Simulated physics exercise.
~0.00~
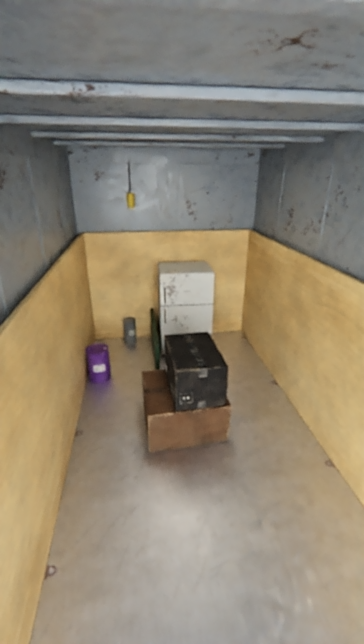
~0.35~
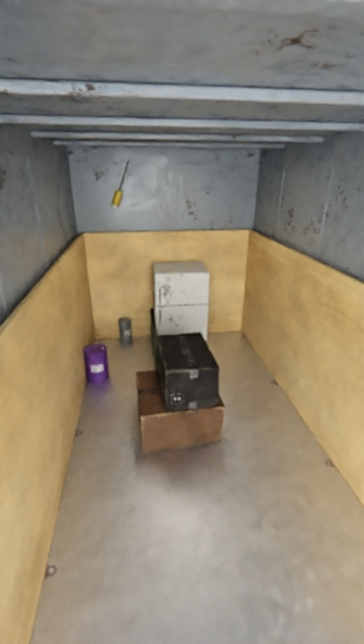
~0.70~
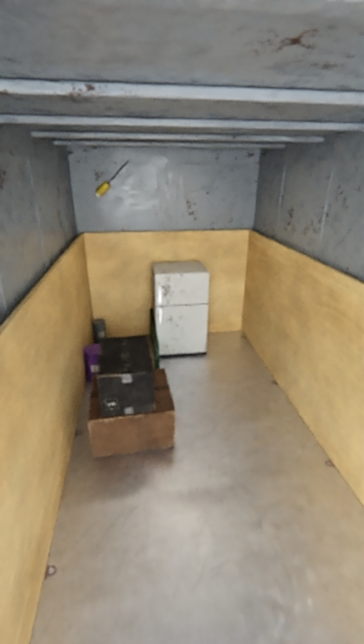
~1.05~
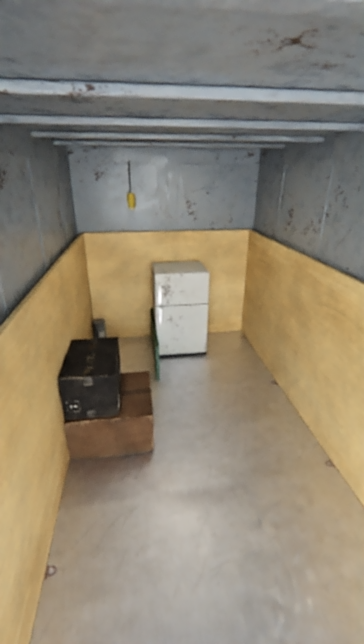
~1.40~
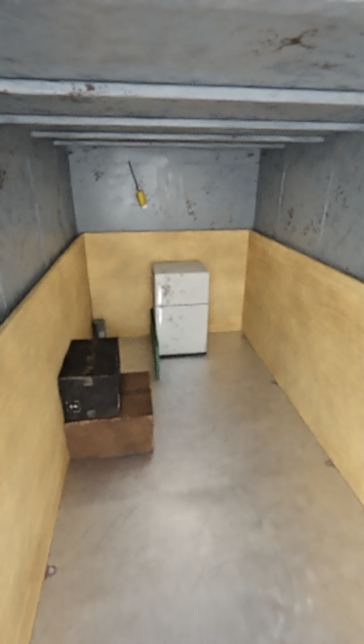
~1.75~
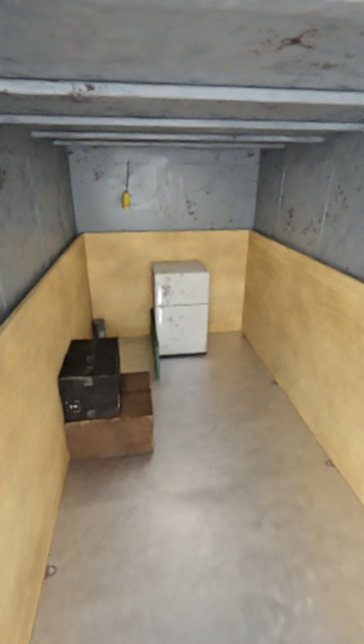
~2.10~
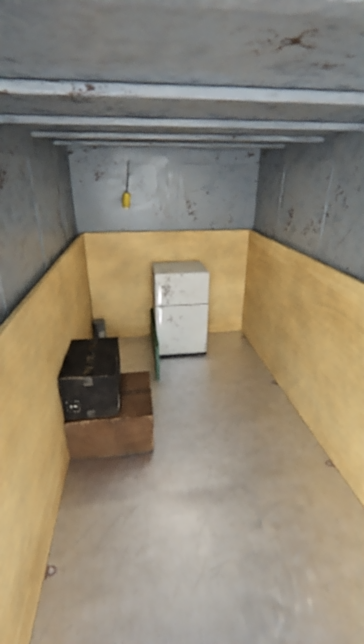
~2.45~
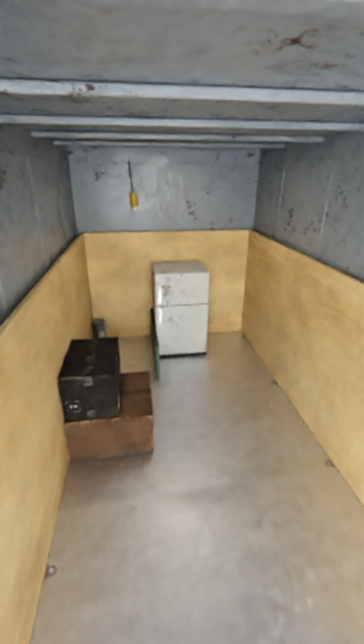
In the load bay of a moving van, a black box sits on an open brown box near the middle of the floor, with a white fridge-like appliance, a grey canister and a purple canister further back. The yellow hanging lamp swings left as the two boxes and the grey canister shift slightly left. Both boxes then slide much farther left, moving in front of the purple canister, and the grey canister shifts too. They continue to the left wall, hiding the purple canister from view. The lamp sways gently while the boxes stay there, still stacked, and the grey canister remains upright behind them.
